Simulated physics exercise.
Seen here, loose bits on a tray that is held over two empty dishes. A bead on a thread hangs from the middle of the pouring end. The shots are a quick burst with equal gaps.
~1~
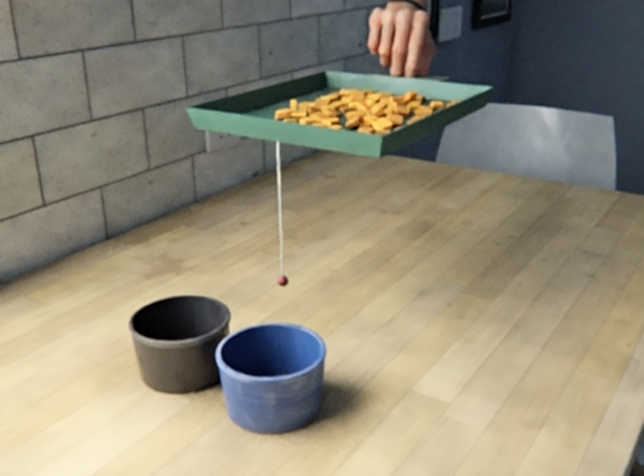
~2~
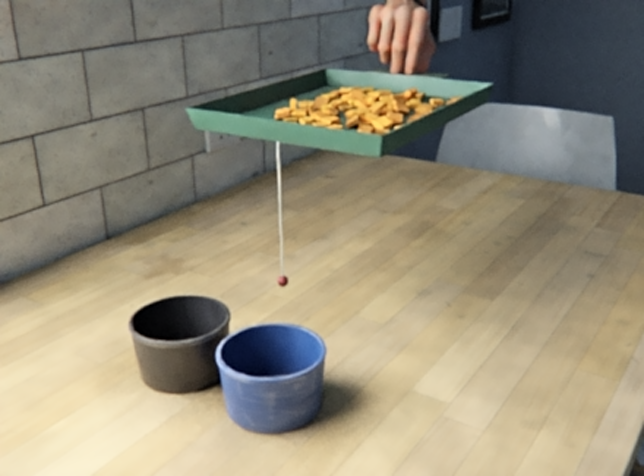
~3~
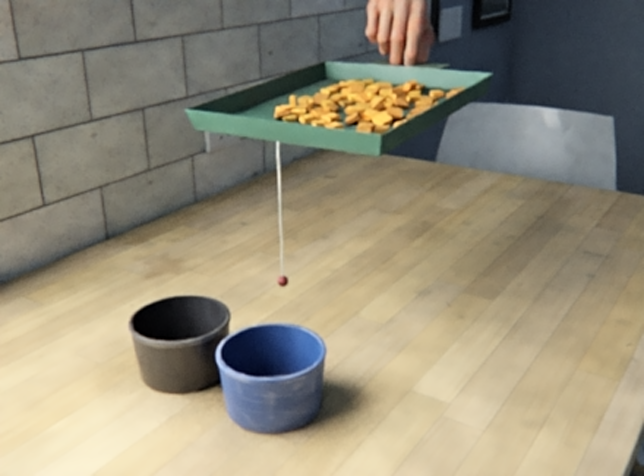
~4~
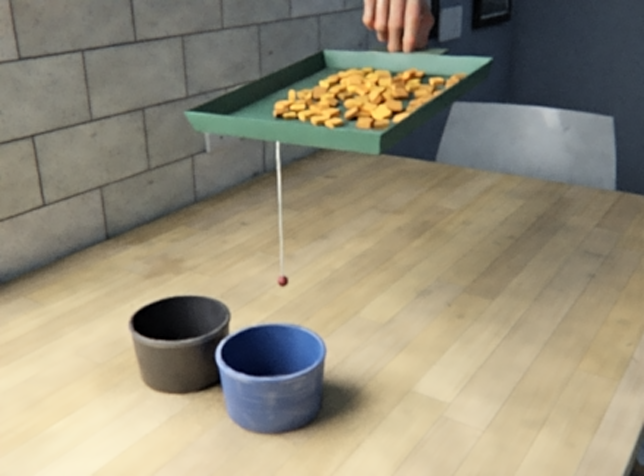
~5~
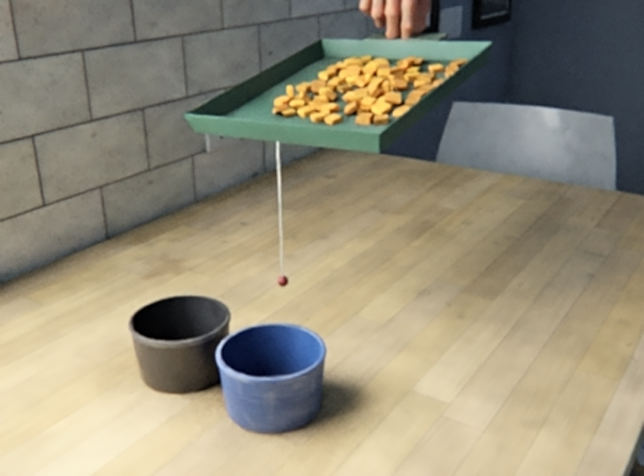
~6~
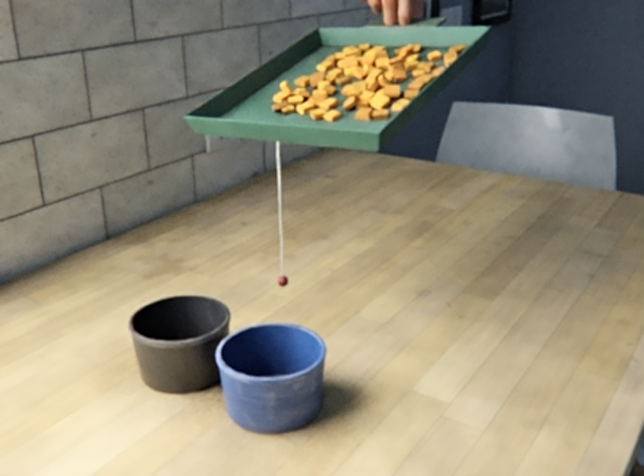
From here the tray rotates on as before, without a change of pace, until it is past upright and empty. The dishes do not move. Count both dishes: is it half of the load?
Caught overall: Under half.
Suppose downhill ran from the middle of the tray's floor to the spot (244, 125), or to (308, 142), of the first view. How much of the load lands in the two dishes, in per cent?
In turn 0 and 30 in a hundred.
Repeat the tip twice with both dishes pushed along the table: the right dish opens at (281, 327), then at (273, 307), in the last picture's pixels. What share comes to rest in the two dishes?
First some 70, then 60 per cent.
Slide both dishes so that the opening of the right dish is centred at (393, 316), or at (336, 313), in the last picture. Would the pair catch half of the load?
In turn: Below a half; less than half.
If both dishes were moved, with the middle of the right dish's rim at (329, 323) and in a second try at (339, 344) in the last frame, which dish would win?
The first try: The left one. The second: The left-hand dish.
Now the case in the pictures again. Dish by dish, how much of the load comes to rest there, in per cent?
Left dish near 20 in a hundred; right dish near 10.
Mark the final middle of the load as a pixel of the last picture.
Around (216, 349).
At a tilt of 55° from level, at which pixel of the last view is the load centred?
At about (269, 107).
Soon after the last picture, tray tipped steeply; all on the tray.
A little later, tray tipped right over; most on the tray; a small part outside both; a stray few in the air.
Later still, tray tipped past a quarter turn; a small part in the right dish; about a quarter in the left dish; about two thirds outside both.
At rest, tray tipped past a quarter turn; a small part in the right dish; about a quarter in the left dish; about two thirds outside both.
